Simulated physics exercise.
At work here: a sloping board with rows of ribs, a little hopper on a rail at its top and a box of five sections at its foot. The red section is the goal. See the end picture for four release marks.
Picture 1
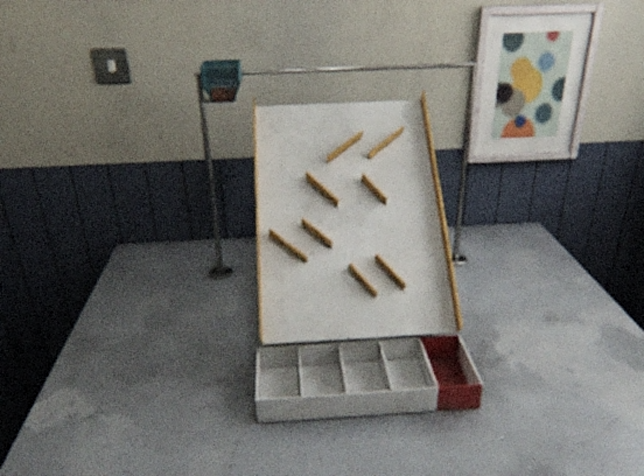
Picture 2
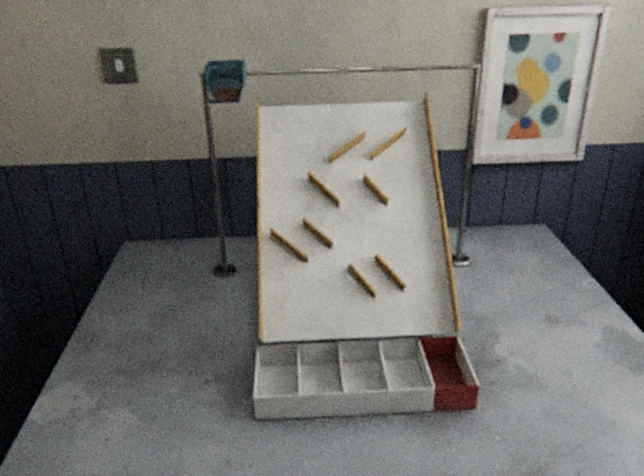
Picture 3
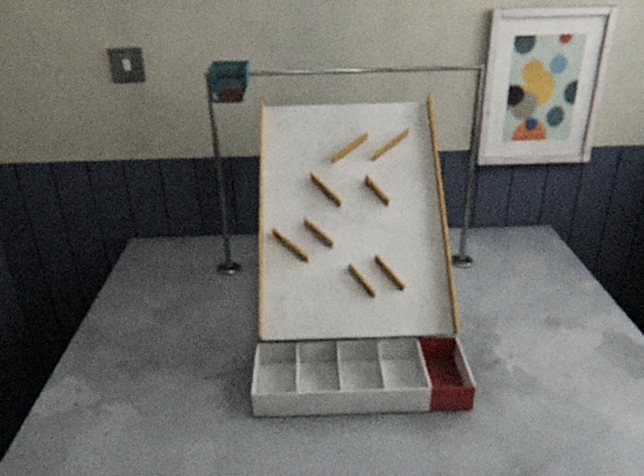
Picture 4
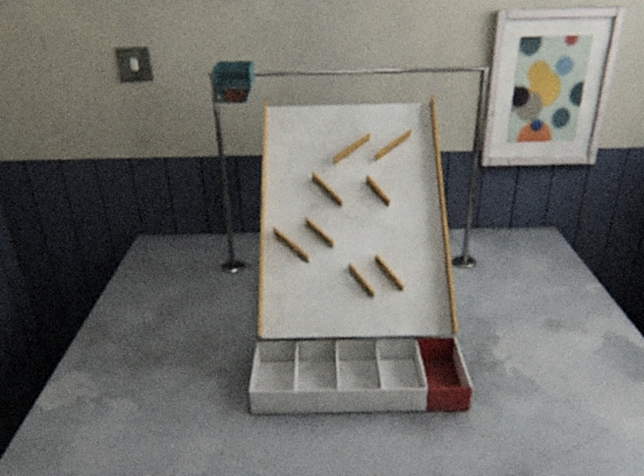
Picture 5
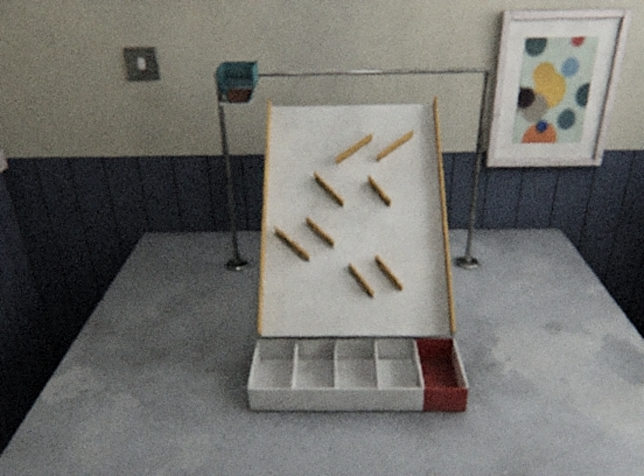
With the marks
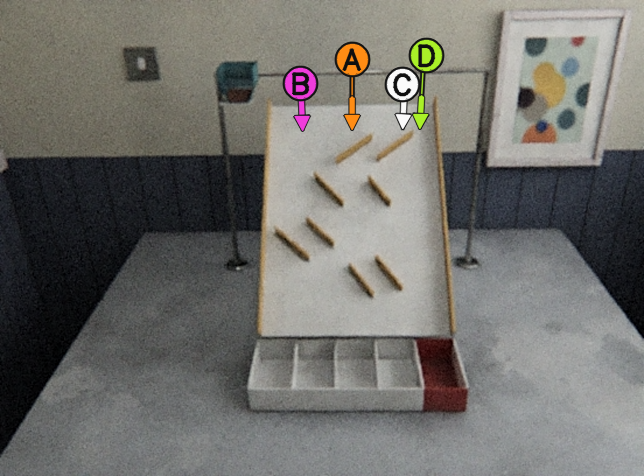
Only the view moved, drifting slightly around a sloping white board with wooden ribs, while the small teal hopper on the rail above and the box with its red right-hand section stayed still.
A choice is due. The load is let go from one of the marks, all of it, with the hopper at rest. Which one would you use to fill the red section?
Best: D.
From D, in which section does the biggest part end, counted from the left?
The fifth from the left.
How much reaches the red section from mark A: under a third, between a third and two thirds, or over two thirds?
Mark A gives under a third.
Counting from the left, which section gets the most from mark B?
The third from the left.
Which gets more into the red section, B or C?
That would be C.
On the marked copy, mark A meets the board at (352, 124); mark B meets the board at (302, 125); mark C meets the board at (402, 123); mark D meets the board at (420, 123).
For mark A, a small part in the red section, about half in other sections, about a third held on the board.
For mark B, a small part in the red section, nearly all in other sections.
For mark C, about a third in the red section, about a third in other sections, about a quarter held on the board.
For mark D, most in the red section, a small part in other sections.
